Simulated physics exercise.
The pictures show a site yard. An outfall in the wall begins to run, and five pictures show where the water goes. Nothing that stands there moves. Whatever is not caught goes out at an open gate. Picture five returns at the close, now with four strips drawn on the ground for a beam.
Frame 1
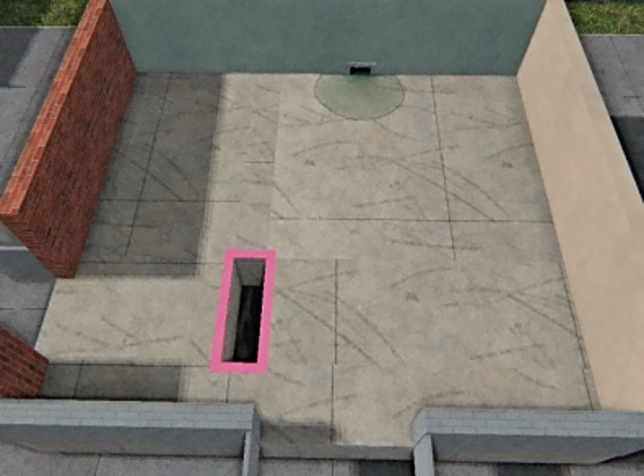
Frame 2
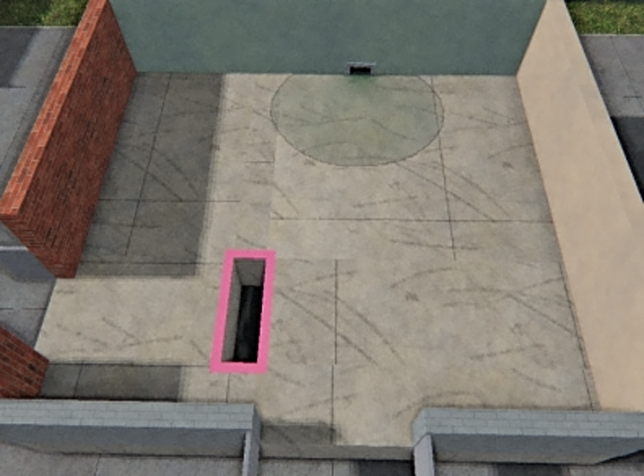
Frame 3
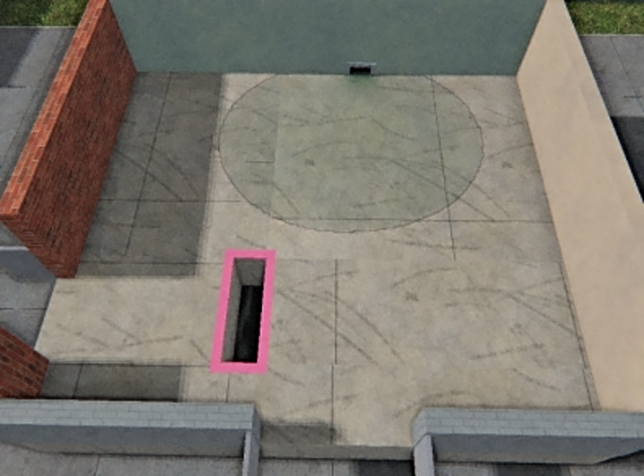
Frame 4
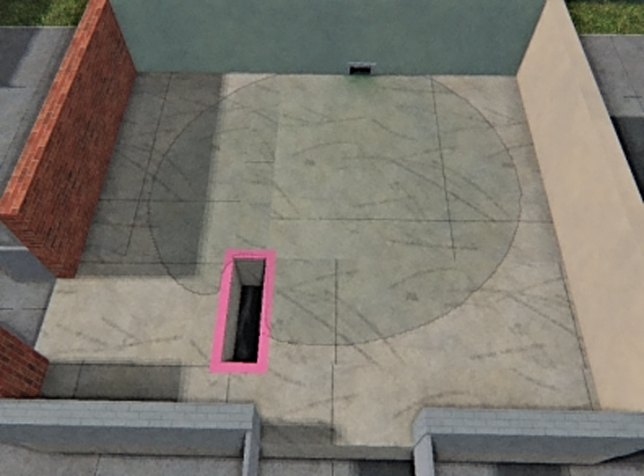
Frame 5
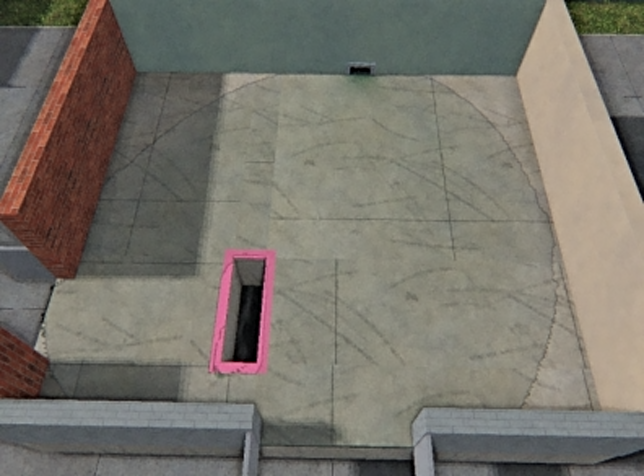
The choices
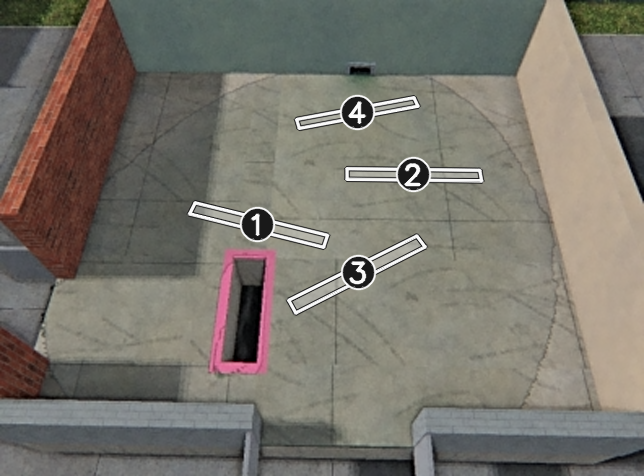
To begin with, a small greenish patch of water sits below an outlet in the back wall of a walled concrete yard. It spreads steadily outward across the floor, reaches the pink-edged pit and surrounds it, and ends up covering most of the yard.
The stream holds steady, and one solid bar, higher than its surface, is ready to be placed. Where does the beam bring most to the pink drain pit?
The answer is place 3.
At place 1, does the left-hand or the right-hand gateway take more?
The right one.
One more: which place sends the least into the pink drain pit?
1 it is.
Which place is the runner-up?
That would be 2.
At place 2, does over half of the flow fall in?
No.
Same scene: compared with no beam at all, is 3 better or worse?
Place 3 is better.
In white, 1 from (192, 208) to (325, 241); 2 from (347, 173) to (480, 175); 3 from (292, 306) to (420, 241); 4 from (297, 123) to (415, 101).
Choosing 1, about 19 % of the stream goes into the pink drain pit, about 81 % out by the gates.
Choosing 2, about 39 % of the stream goes into the pink drain pit, about 61 % out by the gates.
Choosing 3, about 56 % of the stream goes into the pink drain pit, about 44 % out by the gates.
Choosing 4, about 27 % of the stream goes into the pink drain pit, about 73 % out by the gates.
